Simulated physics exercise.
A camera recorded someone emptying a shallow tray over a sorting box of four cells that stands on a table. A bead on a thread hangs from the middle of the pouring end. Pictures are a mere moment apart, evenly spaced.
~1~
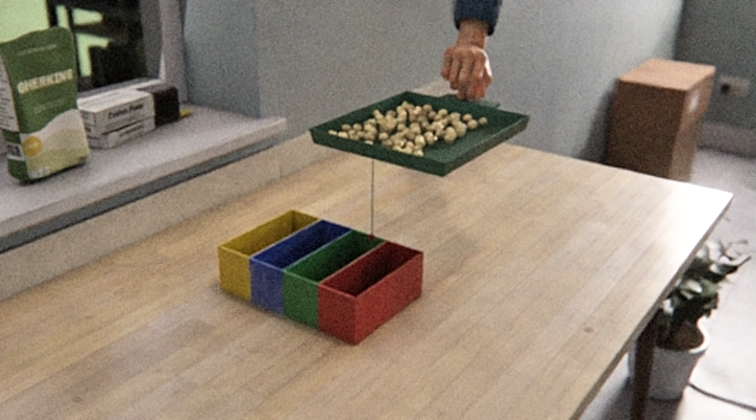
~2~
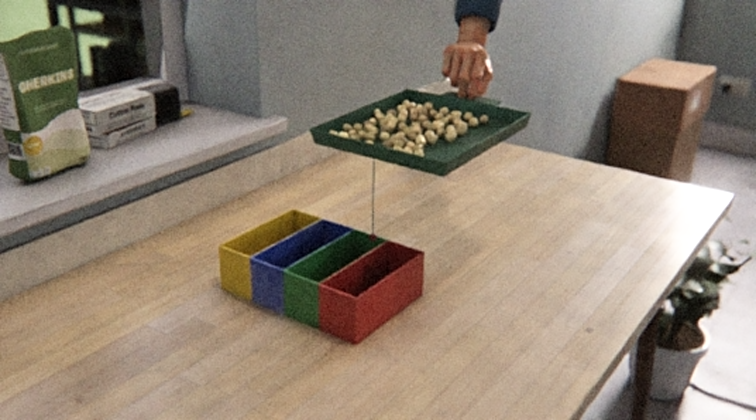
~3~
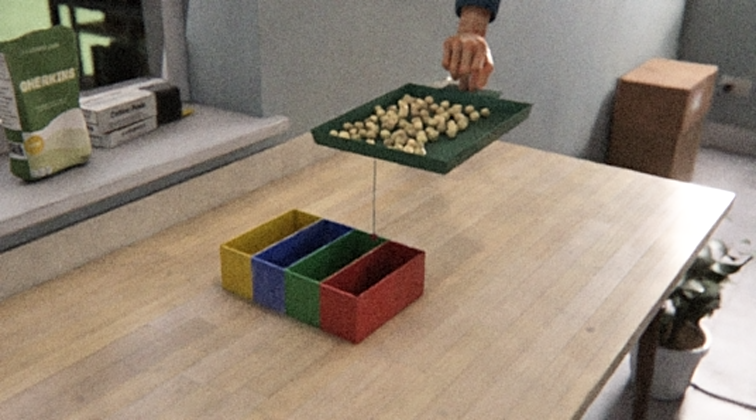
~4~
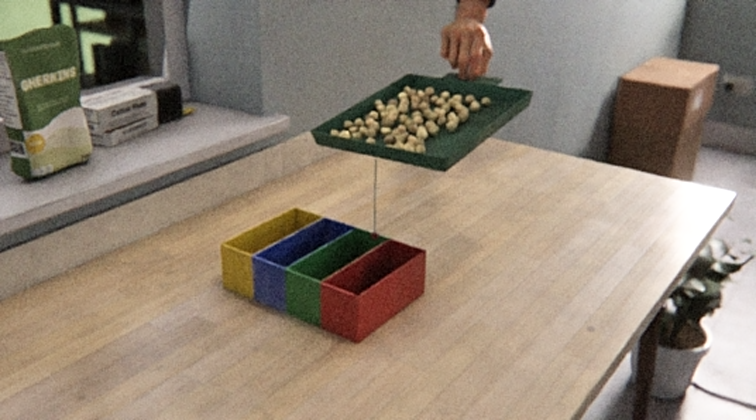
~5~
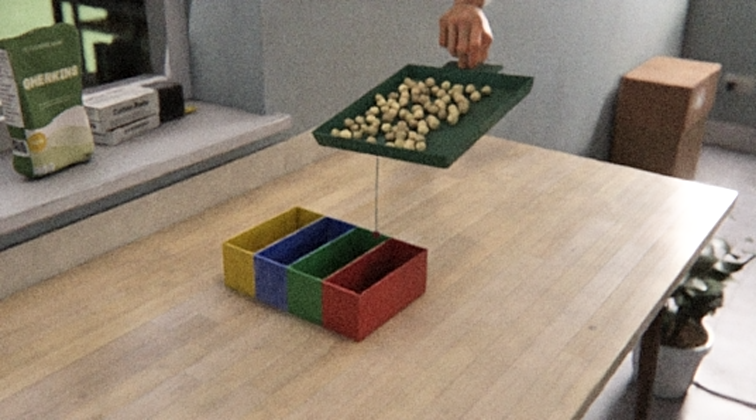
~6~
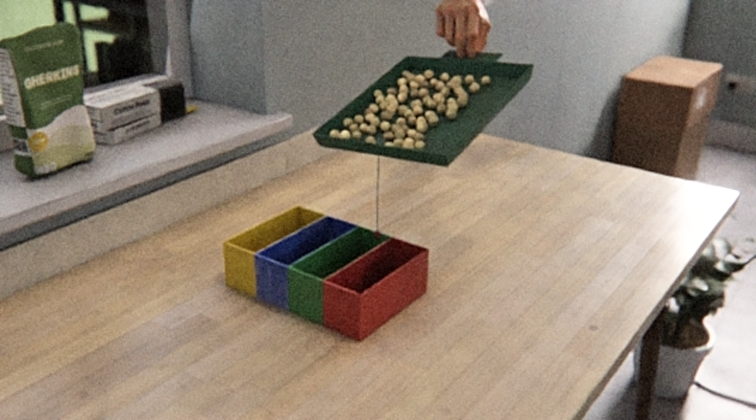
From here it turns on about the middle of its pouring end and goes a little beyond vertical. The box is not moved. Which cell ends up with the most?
The blue cell.
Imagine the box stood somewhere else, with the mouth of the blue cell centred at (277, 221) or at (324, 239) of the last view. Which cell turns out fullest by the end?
First try: The green one. Second try: Blue.
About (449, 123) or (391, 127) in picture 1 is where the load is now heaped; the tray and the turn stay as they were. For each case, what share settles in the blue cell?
Close to 60 and close to 50 per cent.
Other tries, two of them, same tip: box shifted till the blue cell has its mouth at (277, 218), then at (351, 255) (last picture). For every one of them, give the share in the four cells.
In order: 80 percent, then 70 percent.
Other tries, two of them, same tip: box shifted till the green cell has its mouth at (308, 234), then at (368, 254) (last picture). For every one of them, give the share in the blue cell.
Trial 1 near 10 percent, trial 2 near 30 percent.
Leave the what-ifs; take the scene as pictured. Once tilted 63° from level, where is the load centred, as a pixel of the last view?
In the last view, the load is centred close to (363, 119).
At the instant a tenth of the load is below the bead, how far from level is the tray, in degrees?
Around 110 degrees of turn.
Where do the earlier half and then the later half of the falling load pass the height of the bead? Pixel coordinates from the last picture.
Close to (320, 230), then close to (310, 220).
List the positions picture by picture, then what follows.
The first picture shows corners of the pouring end near (314, 128) and (443, 161), level; middle of the load near (416, 132), macadamia nuts; bead on its thread near (372, 238); yellow cell near (235, 269); blue cell near (267, 282); green cell near (301, 296); red cell near (337, 310).
The second picture shows corners of the pouring end near (314, 128) and (444, 160), level; middle of the load near (417, 131).
The third picture shows corners of the pouring end near (315, 129) and (445, 159), tipped barely, lowest at the left corner; middle of the load near (418, 127).
The fourth picture shows corners of the pouring end near (315, 130) and (444, 156), tipped a little, lowest at the left corner; middle of the load near (419, 121).
The fifth picture shows corners of the pouring end near (316, 131) and (445, 154), tipped a little, lowest at the left corner; middle of the load near (419, 115).
The sixth picture shows corners of the pouring end near (317, 133) and (445, 152), tipped clearly, lowest at the left corner; middle of the load near (418, 111); yellow cell near (240, 265); blue cell near (272, 278); green cell near (306, 292); red cell near (342, 307).
Shortly afterwards, tray tipped steeply; the whole lot on the tray.
Next, tray tipped past a quarter turn; all but a few on the tray; only a few falling or outside the box.
Some moments later, tray tipped past a quarter turn; near half in the blue cell; near a quarter in the green cell; a little in the yellow cell; a little in the red cell; only a few falling or outside the box.
In the end, tray tipped past a quarter turn; near half in the blue cell; near a quarter in the green cell; a little in the yellow cell; a little in the red cell; only a few outside the box.
